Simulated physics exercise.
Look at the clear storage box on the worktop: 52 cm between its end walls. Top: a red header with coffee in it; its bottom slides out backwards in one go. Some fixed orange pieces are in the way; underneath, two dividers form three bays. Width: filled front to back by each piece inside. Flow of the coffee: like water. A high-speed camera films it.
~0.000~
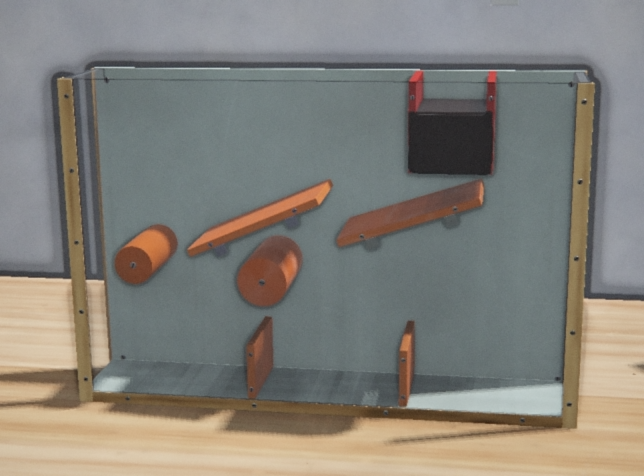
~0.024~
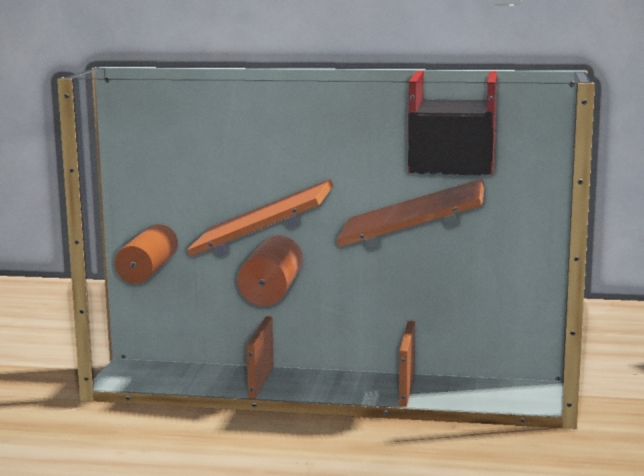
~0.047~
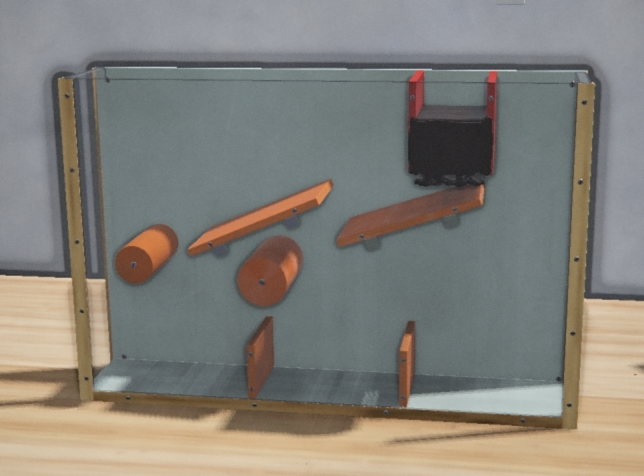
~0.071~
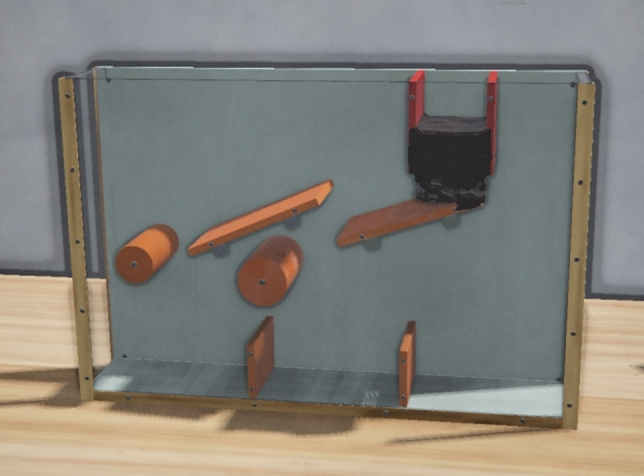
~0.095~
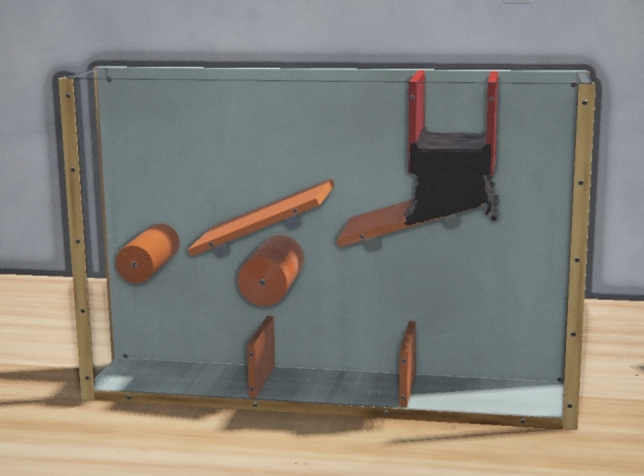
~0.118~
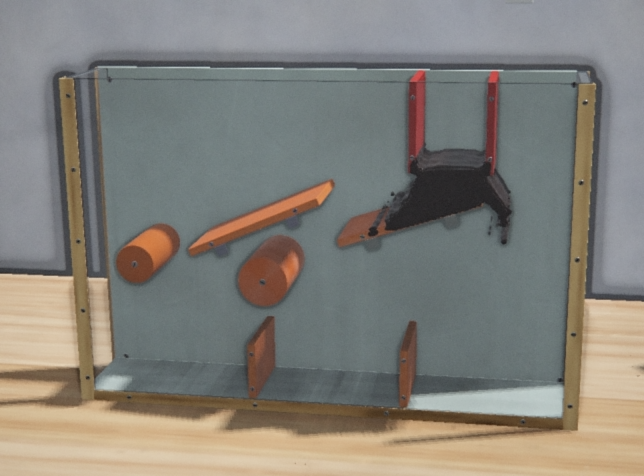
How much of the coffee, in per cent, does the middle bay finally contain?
The middle bay gets about 45 per cent.
By 0.22 s the bays hold 0, 0 and 5 per cent, with 95 still above them.
By 0.35 s the bays hold 8, 15 and 28 per cent, with 50 still above them.
By 0.69 s the bays hold 24, 42 and 30 per cent, with 4 still above them.
At rest it is 24 per cent left, 46 middle, 30 right.
